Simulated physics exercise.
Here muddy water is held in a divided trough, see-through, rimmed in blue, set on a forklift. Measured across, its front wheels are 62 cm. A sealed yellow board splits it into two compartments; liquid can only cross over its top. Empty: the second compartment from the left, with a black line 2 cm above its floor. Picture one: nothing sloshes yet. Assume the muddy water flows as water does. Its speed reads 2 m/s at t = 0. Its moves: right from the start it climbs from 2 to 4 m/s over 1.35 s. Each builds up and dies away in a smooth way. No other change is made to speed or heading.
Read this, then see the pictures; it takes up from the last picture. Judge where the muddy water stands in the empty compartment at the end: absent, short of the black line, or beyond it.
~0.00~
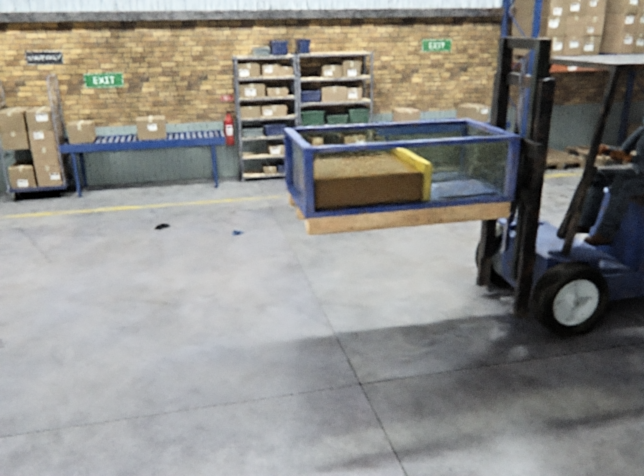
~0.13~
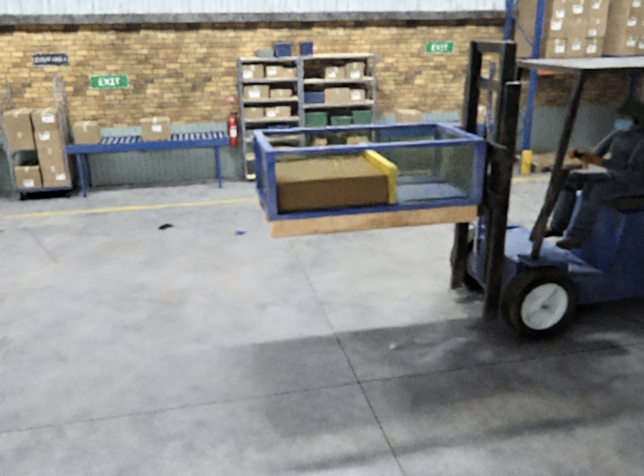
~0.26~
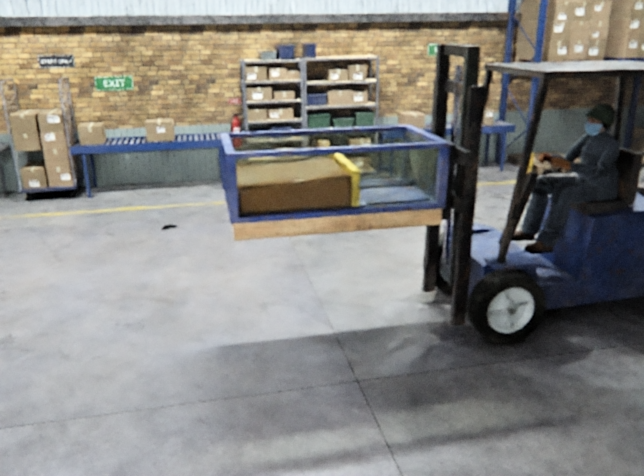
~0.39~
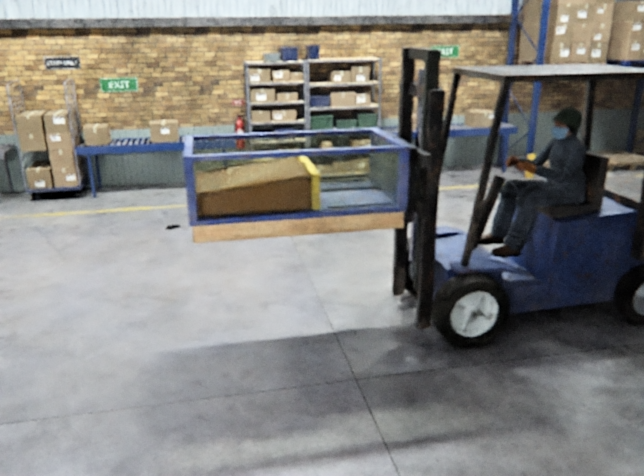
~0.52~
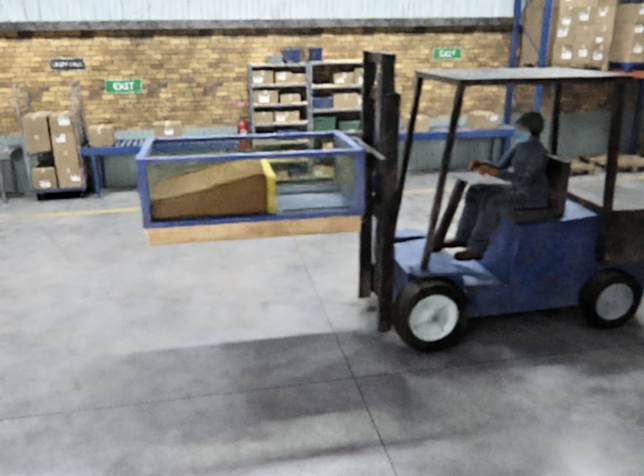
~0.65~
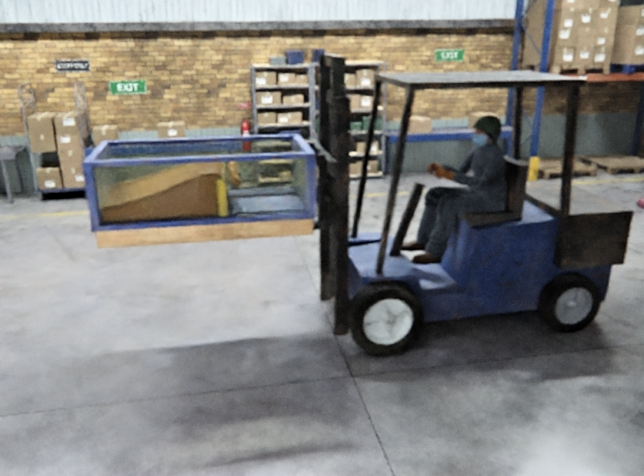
Beyond the black line.
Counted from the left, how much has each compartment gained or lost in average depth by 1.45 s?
Reading from the left, the first one is down by 2 and the second is up by 3.
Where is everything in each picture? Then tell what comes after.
In the first picture, compartments from the left stand at (369, 172), dry; board top at (429, 165); the front is on the left, levels are read along the near wall; a wheel hub at (579, 305).
In the second picture, compartments from the left stand at (334, 175), dry.
In the third picture, compartments from the left stand at (297, 177), dry.
In the fourth picture, compartments from the left stand at (257, 179), dry.
In the fifth picture, compartments from the left stand at (213, 183), dry.
In the sixth picture, compartments from the left stand at (163, 187), barely wet; a wheel hub at (390, 324).
After 0.95 s left to right it is 21, 2 cm deep.
After 1.45 s left to right it is 21, 3 cm deep.
After 1.95 s left to right it is 21, 3 cm deep.
After 4.34 s left to right it is 20, 4 cm deep.
